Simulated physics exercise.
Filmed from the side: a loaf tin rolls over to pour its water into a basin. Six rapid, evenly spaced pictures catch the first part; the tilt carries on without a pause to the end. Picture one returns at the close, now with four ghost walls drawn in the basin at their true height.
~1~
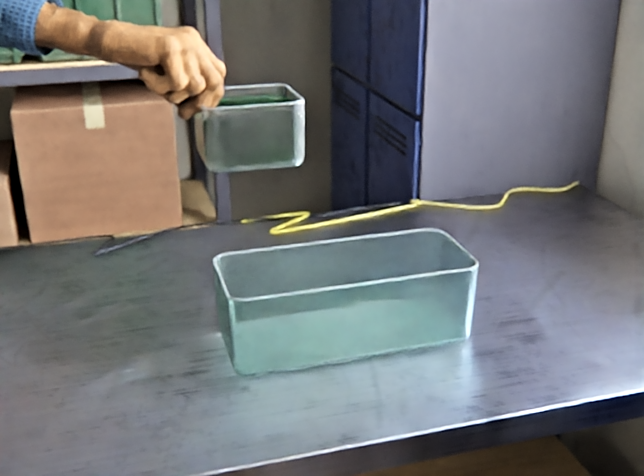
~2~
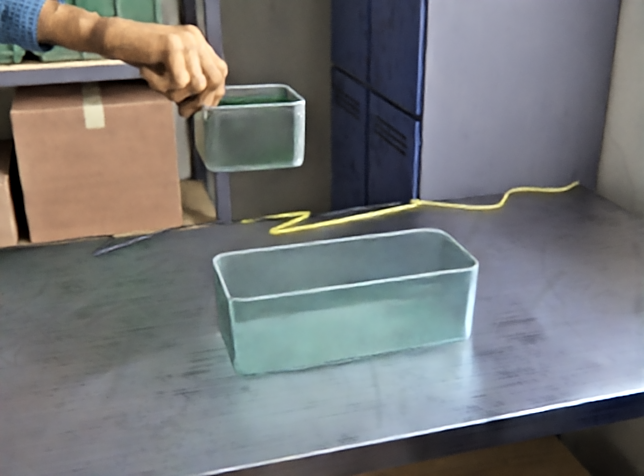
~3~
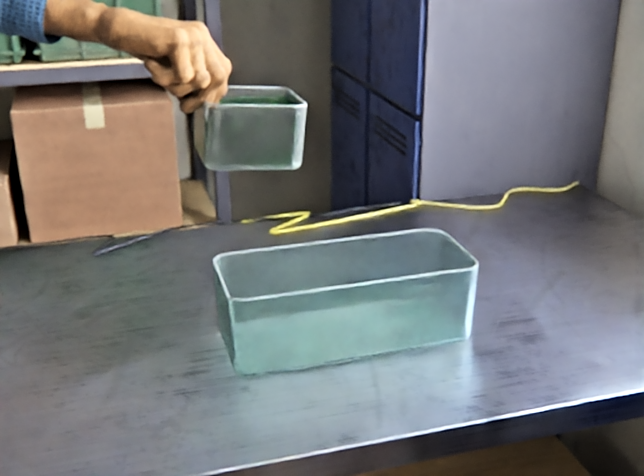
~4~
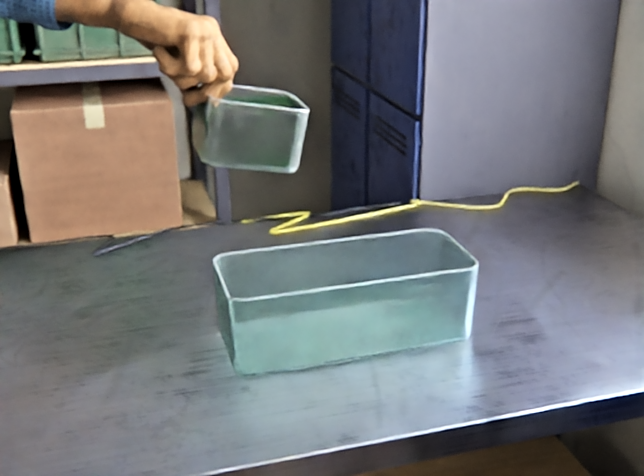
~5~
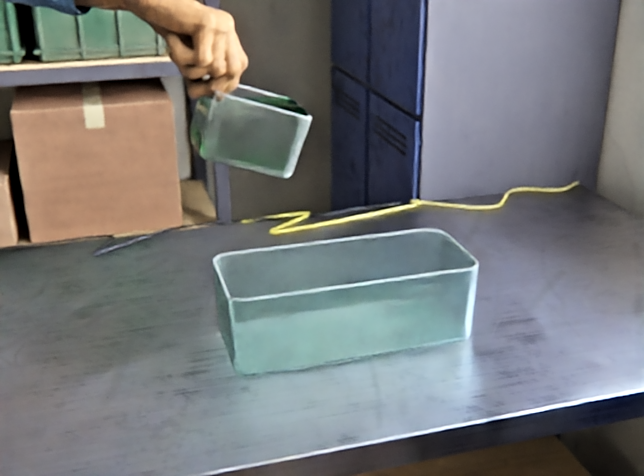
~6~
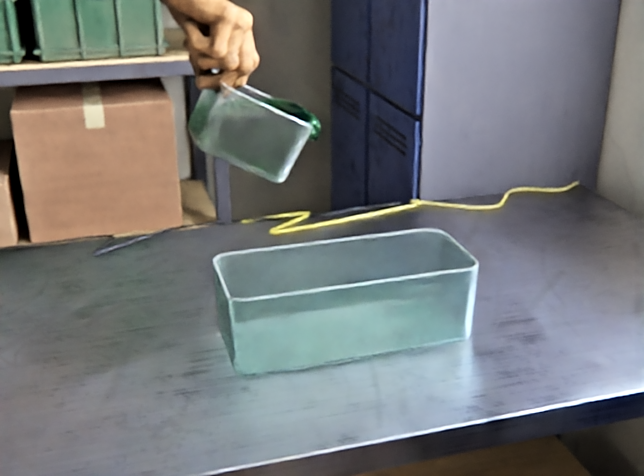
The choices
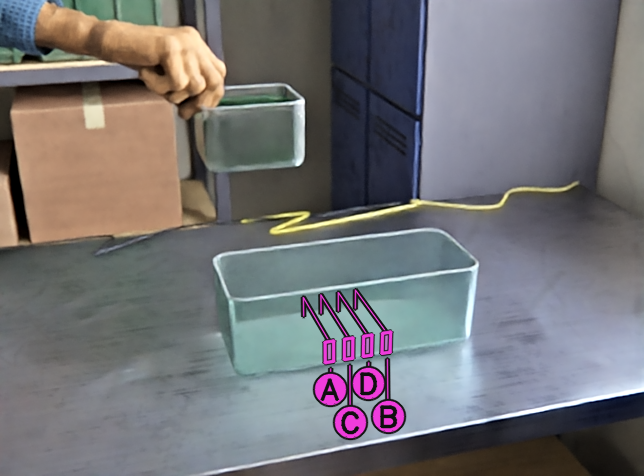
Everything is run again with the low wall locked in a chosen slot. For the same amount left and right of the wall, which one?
Use position B.
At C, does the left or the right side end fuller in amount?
More ends on the right.
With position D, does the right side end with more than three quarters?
No, it does not.
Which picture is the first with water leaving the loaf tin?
Picture 5.
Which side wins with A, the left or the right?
More ends on the right.
On the marked copy, A at (330, 368); B at (387, 359); C at (349, 365); D at (368, 362).
If A is chosen, about 13 % ends left of the wall and 85 % right of it.
If B is chosen, about 50 % ends left of the wall and 48 % right of it.
If C is chosen, about 20 % ends left of the wall and 77 % right of it.
If D is chosen, about 38 % ends left of the wall and 60 % right of it.
